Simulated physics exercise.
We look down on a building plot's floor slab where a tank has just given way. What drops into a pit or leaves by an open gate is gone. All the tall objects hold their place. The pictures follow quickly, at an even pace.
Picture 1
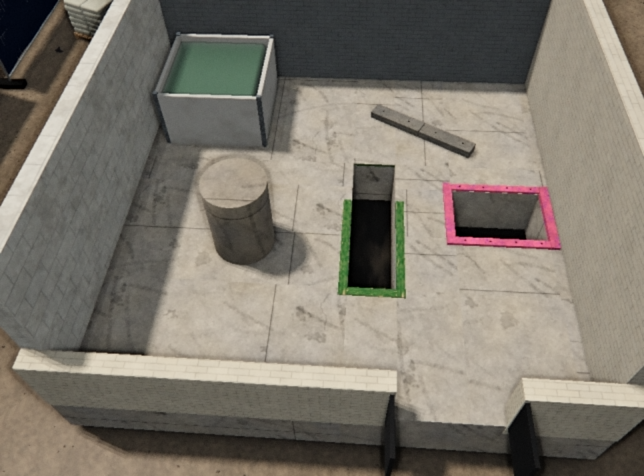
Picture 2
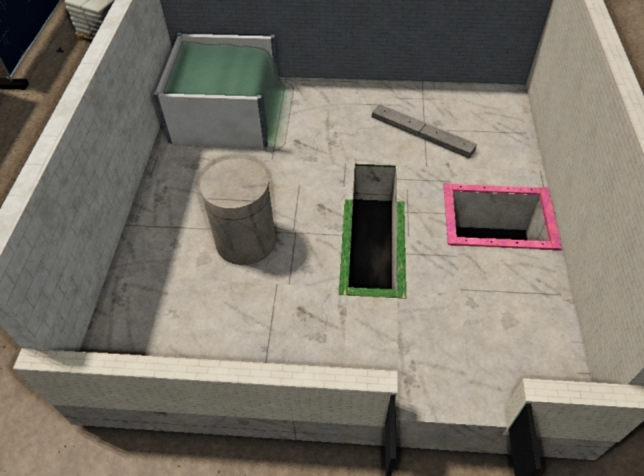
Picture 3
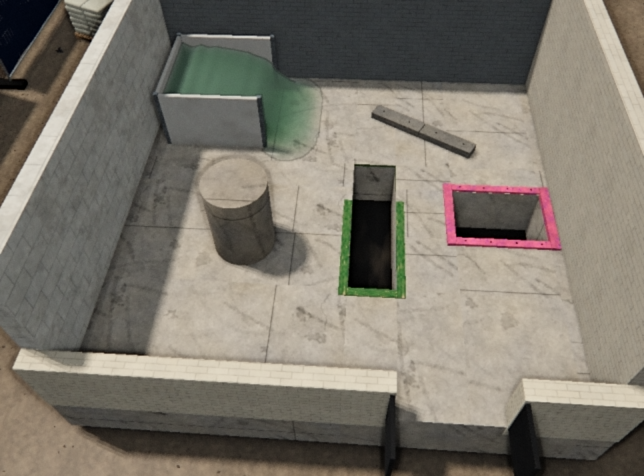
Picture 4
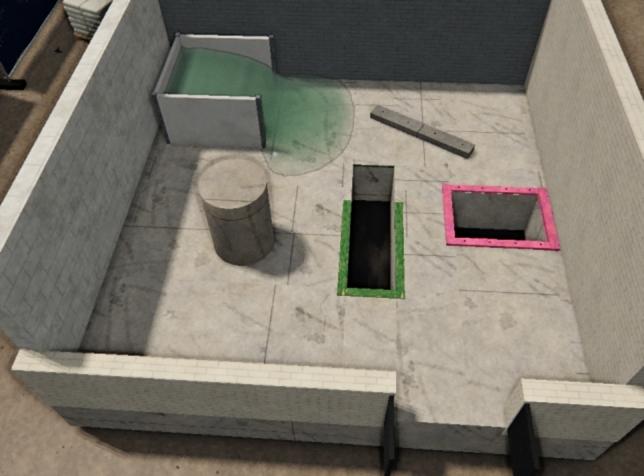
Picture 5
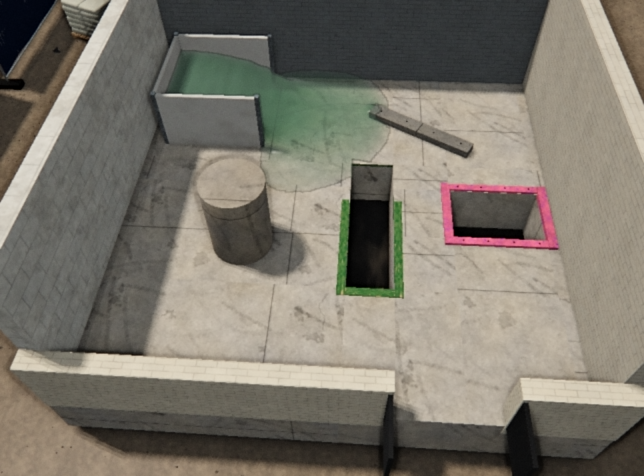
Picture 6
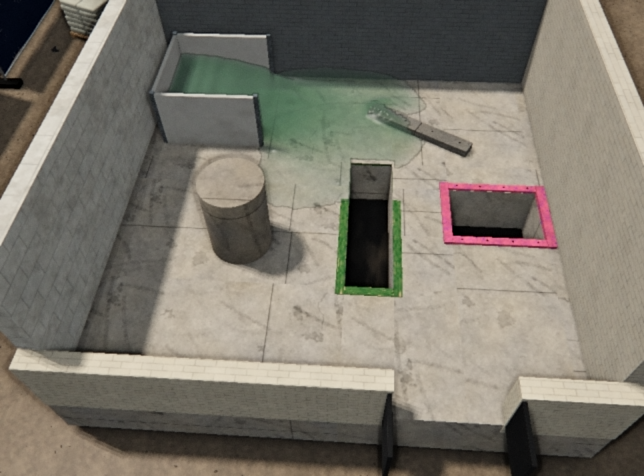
On a walled floor slab, green water poured from the right side of a tank in the back left corner, spread across the pale tiles, and washed around the near end of a low bar.
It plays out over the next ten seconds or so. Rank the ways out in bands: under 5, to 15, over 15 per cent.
One by one: The gate takes under 5 %; the green pit takes over 15 %; the pink pit takes over 15 %.
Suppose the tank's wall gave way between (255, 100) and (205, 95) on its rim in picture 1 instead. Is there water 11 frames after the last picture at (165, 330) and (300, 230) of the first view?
One after the other: Covered, under water.
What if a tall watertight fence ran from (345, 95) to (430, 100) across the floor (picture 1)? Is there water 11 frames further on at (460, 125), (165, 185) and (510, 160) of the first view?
One after the other: Awash, free of water, under water.
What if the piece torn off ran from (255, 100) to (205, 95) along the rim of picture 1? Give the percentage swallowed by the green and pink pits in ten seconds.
In per cent: Green 45, pink 2.
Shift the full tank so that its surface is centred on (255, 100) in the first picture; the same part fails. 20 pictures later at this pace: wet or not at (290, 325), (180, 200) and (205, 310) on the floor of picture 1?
One after the other: Not flooded, free of water, no water.
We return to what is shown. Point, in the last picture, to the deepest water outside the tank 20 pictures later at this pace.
Near (516, 186).
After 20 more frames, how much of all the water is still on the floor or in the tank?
About 62 per cent.
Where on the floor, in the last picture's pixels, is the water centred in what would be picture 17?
At about (369, 121).
A moment on, water covers 35 % of the floor; the gate 0 %, the green pit 5 %, the pink pit 1 %.
Next, water covers 35 % of the floor; the gate 0 %, the green pit 11 %, the pink pit 6 %.
Then, water covers 40 % of the floor; the gate 0 %, the green pit 16 %, the pink pit 22 %.
Later, water covers 45 % of the floor; the gate 0 %, the green pit 22 %, the pink pit 35 %.
In the end, water covers 45 % of the floor; the gate 2 %, the green pit 31 %, the pink pit 38 %.
